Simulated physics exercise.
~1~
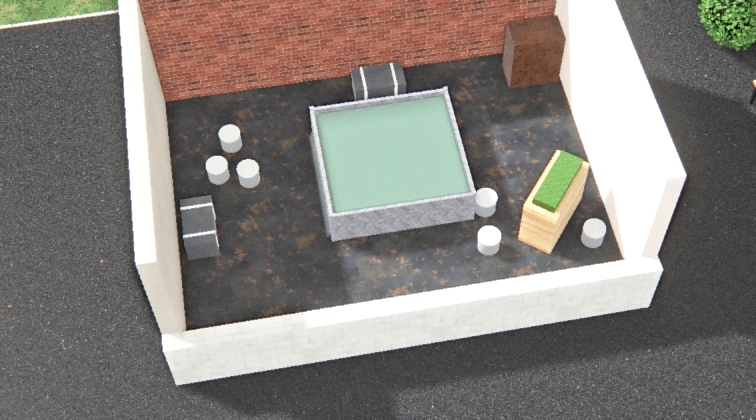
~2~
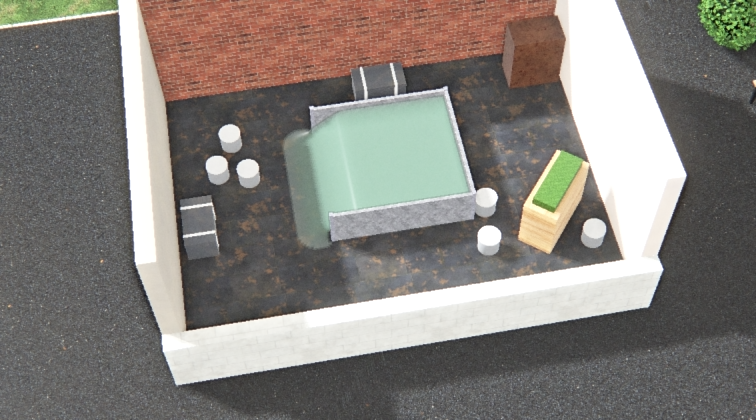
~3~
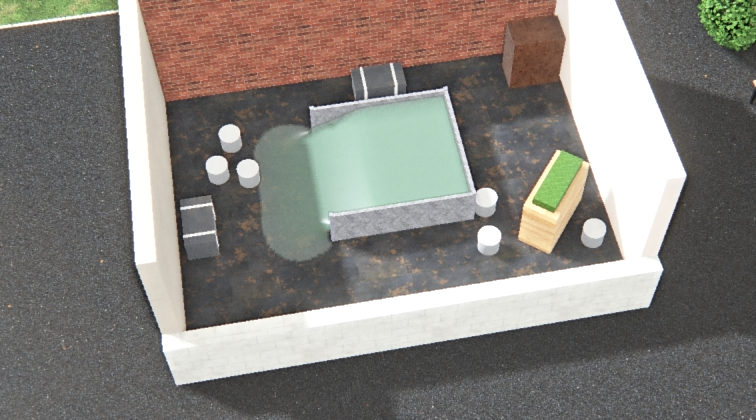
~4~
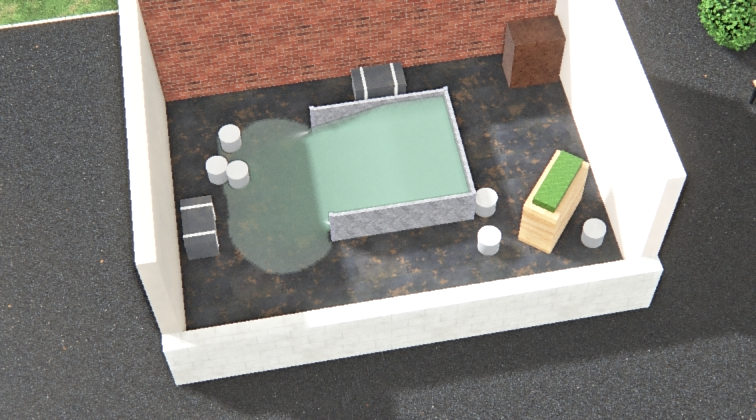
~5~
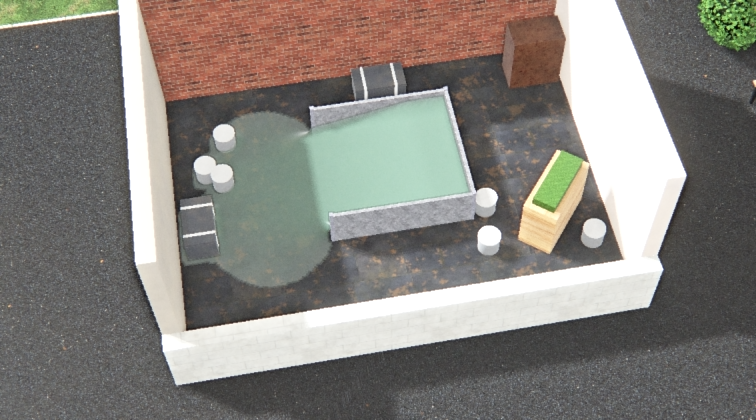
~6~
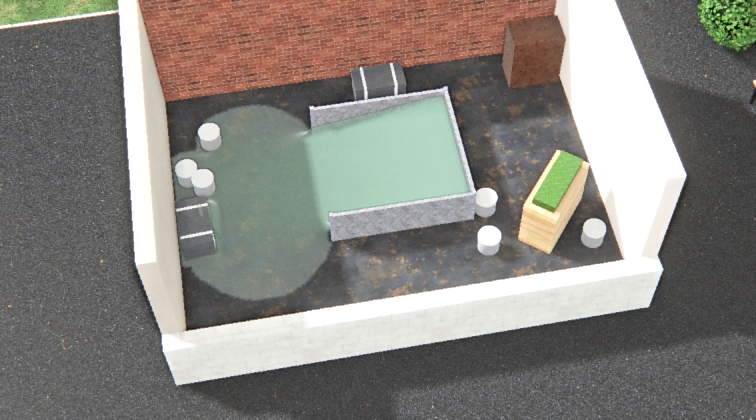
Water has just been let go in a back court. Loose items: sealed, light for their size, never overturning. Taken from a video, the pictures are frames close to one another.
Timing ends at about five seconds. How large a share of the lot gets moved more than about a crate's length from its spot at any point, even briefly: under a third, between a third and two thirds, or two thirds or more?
Portion: No less than two thirds.
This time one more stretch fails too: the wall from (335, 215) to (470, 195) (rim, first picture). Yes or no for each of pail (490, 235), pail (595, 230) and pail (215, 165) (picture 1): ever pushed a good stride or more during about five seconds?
Lab note - in sequence: Made it that far; made it that far; made it that far.
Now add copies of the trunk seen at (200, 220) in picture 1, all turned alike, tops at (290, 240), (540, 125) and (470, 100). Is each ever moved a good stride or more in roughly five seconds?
Going by the order given: Travels that far, stays in place, stays in place.
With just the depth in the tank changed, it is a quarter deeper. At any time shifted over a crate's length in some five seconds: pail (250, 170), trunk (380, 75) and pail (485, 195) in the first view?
The first did it, the next did it, and the last came up short.
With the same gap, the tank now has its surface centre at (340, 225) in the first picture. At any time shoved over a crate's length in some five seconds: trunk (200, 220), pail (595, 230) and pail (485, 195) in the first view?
Object by object, in turn: Travelled a good distance, travelled a good distance, lingered near its place.
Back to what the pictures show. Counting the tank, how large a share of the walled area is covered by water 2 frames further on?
Around 45 percent.
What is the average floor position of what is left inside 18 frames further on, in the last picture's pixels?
That works out to about (382, 198) on the floor.
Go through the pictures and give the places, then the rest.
In the first picture, a pail at (248, 168) rests on the ground; a pail at (216, 164) rests on the ground; 0 of 8 have shifted.
In the second picture, a pail at (248, 168), on the bottom; a pail at (216, 164), on the bottom; 0 of 8 have shifted.
In the third picture, a pail at (248, 168), on the bottom; a pail at (216, 164) rests on the ground; 0 of 8 have shifted.
In the fourth picture, a pail at (237, 169) rests on the ground, close to its start; a pail at (216, 164) rests on the ground; 1 of 8 have shifted.
In the fifth picture, a pail at (221, 173) rests on the ground, a stride from its start; a pail at (205, 165) rests on the ground, close to its start; 3 of 8 have shifted.
In the sixth picture, a pail at (202, 178) floats, a stride from its start; a pail at (186, 168), on the bottom, a stride from its start; 4 of 8 have shifted.
A moment on, 3 of 8 are well off their spots; 3 afloat.
Next, 4 of 8 are well off their spots; 4 afloat.
Later, 4 of 8 are well off their spots; 4 afloat.
In the end, 6 of 8 are well off their spots, and 6 have been at some point; 3 afloat.
